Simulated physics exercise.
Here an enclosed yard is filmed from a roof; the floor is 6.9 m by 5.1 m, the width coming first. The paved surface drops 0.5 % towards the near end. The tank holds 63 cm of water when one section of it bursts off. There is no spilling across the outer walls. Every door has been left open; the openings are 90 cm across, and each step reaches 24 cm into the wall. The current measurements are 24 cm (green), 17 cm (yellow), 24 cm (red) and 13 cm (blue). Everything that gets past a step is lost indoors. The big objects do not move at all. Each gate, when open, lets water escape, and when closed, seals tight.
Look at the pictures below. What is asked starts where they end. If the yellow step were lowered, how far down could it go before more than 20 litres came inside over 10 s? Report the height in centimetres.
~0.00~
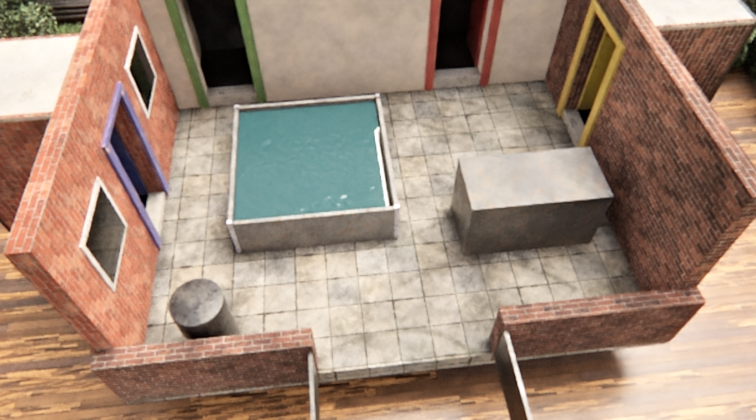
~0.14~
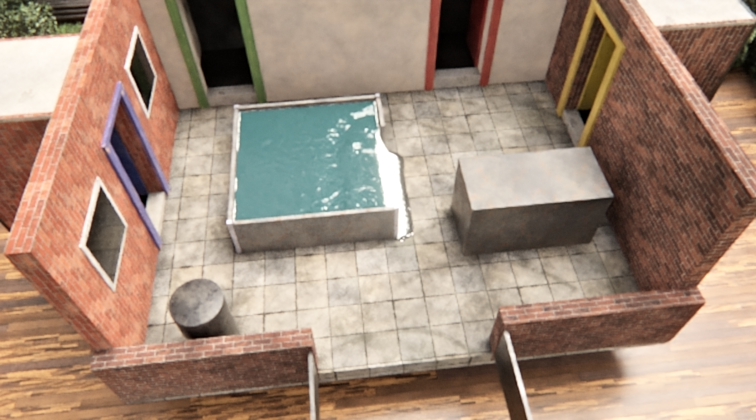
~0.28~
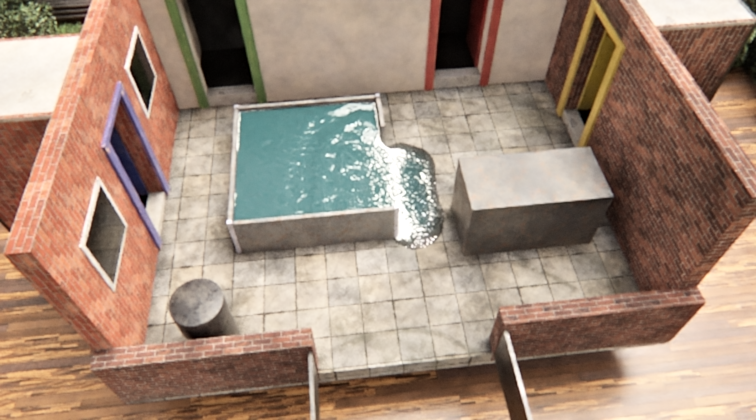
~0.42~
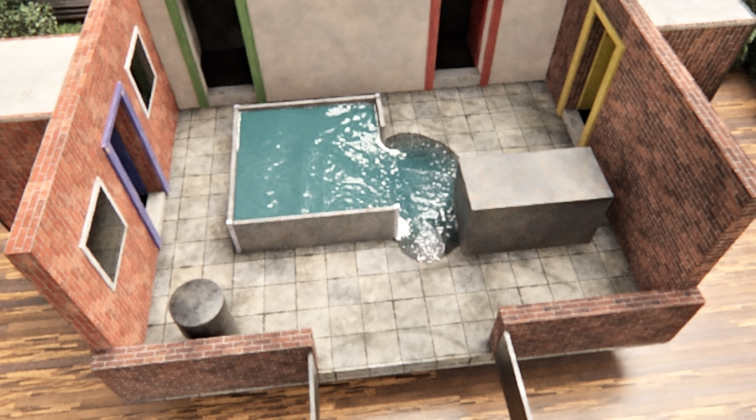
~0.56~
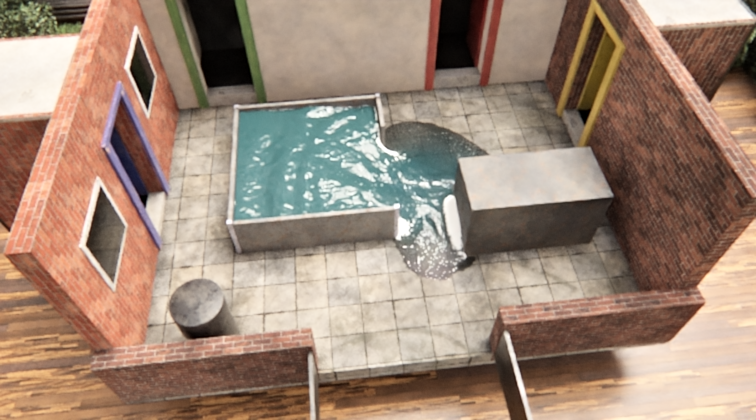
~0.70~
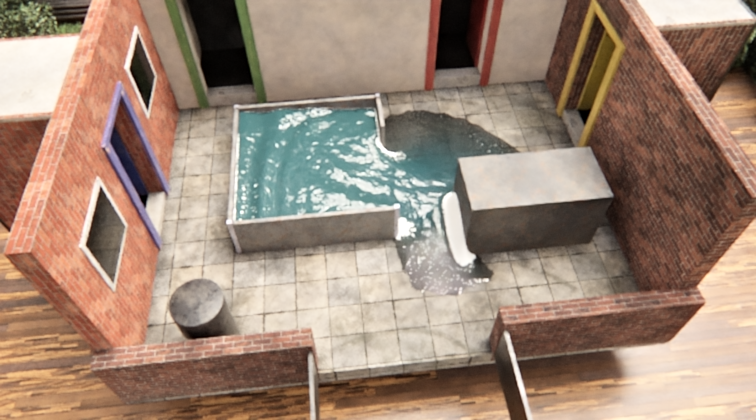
Down to about 26 cm.
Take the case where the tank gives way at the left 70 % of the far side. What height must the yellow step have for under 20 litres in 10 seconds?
Minimum height: Approx. 15 cm.
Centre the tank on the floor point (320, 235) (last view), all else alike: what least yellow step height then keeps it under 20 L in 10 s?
12.5 cm or thereabouts.
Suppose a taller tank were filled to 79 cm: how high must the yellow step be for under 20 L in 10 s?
34 cm.
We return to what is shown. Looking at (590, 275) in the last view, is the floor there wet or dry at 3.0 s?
At that moment it's submerged.
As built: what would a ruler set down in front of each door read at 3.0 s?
Depths in cm - green: 0, yellow: 29, red: 12, blue: 0.
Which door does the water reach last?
That would be the blue door.
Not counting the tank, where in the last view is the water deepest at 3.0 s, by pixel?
About (546, 87).
After 1.4 s water covers 35 % of the floor, deepest (46 cm) near (440, 212); 24 cm at the yellow door, 0 litres in over its 17 cm step.
After 3.0 s water covers 50 % of the floor, deepest (40 cm) near (546, 87); 29 cm at the yellow door, 80 litres in over its 17 cm step.
After 10.0 s water covers 95 % of the floor, deepest (15 cm) near (141, 375); 10 cm at the yellow door, 119 litres in over its 17 cm step.
At the yellow door as built, the water arrived by 1.1 s and peaked near 32 cm at 2.4 s.
Run again over the same 10 s with other heights there, 41 litres in over 23 cm, 2 litres over 31.5 cm. The limit of 20 litres is kept from about 26 cm up.
